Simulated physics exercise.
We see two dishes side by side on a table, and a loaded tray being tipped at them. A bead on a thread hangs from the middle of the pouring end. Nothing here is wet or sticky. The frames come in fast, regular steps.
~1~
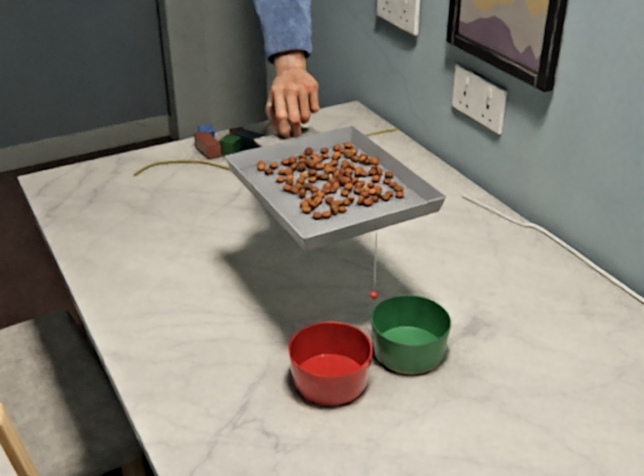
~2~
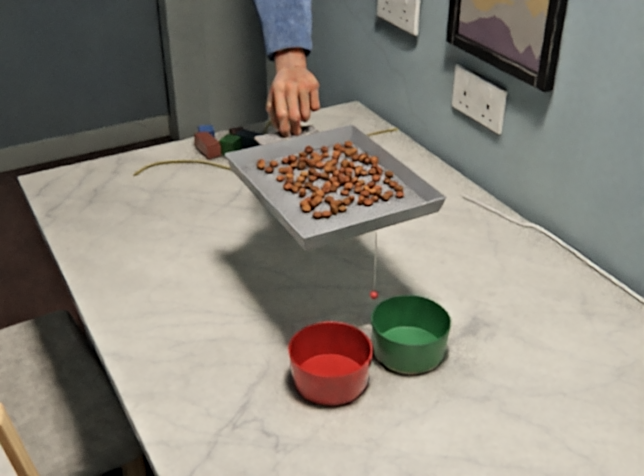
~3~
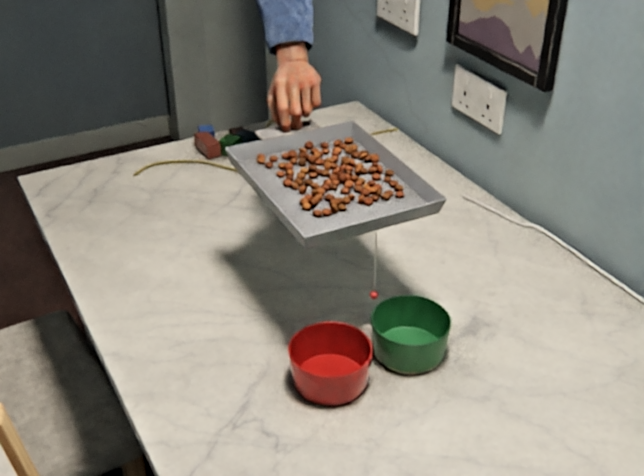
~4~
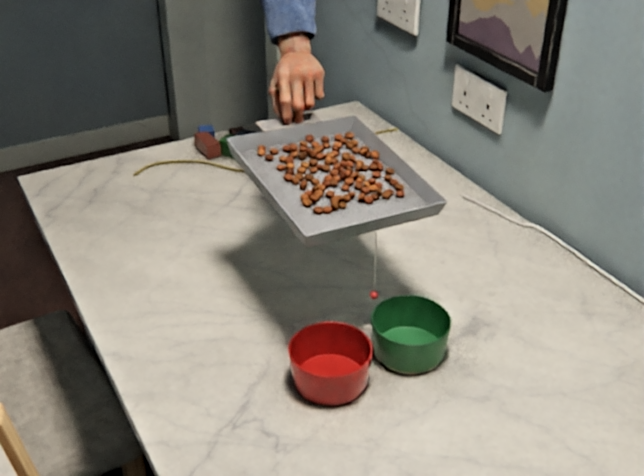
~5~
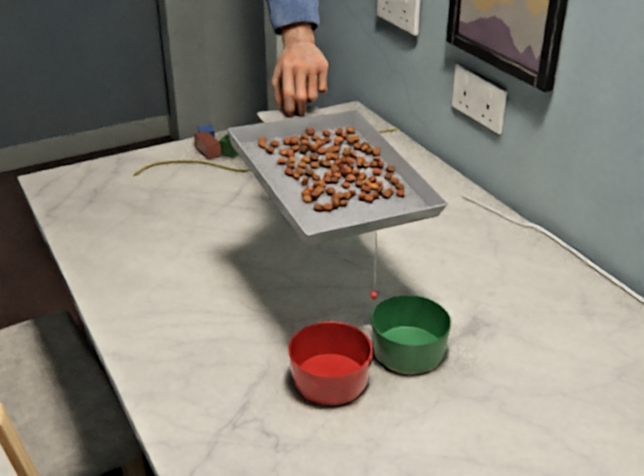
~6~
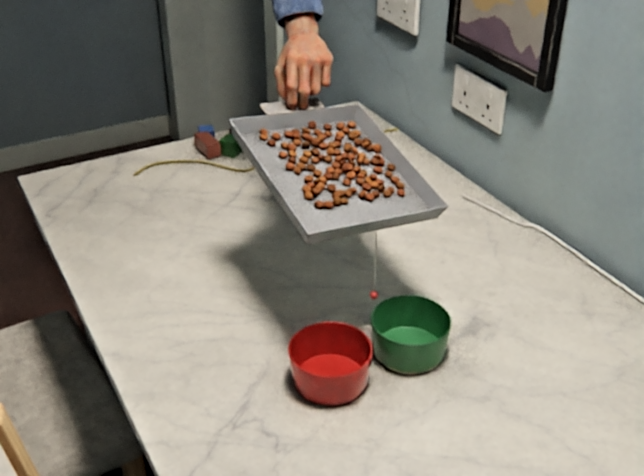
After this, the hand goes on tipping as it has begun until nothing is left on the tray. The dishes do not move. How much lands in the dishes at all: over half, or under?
They take under half between them.
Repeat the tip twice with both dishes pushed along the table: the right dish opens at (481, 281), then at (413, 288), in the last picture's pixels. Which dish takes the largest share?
The first try: The left dish. The second: The dish on the right.
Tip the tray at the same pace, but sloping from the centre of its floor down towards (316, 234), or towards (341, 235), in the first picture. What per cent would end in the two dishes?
Roughly 30 per cent, and 70 per cent.
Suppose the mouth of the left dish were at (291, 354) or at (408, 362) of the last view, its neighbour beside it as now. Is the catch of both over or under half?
In turn: Not half; not half.
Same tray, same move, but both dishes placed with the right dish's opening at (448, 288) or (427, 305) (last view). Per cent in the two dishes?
About 90 and 70 per cent.
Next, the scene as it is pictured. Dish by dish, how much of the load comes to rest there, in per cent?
About: Left dish 0, right dish 10 per cent.
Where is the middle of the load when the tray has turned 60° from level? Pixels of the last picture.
At about (414, 206).
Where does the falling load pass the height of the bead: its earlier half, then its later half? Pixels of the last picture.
First near (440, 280), later near (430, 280).
Just after the last frame, tray tipped steeply; almost all on the tray; just a few outside both; just a few in the air.
A moment on, tray tipped past a quarter turn; about a tenth on the tray; about a tenth in the right dish; roughly two thirds outside both; about a tenth in the air.
Further on, tray tipped past a quarter turn; about a tenth in the right dish; the larger part outside both.
When it is over, tray tipped past a quarter turn; not one in the left dish; about a tenth in the right dish; the larger part outside both.
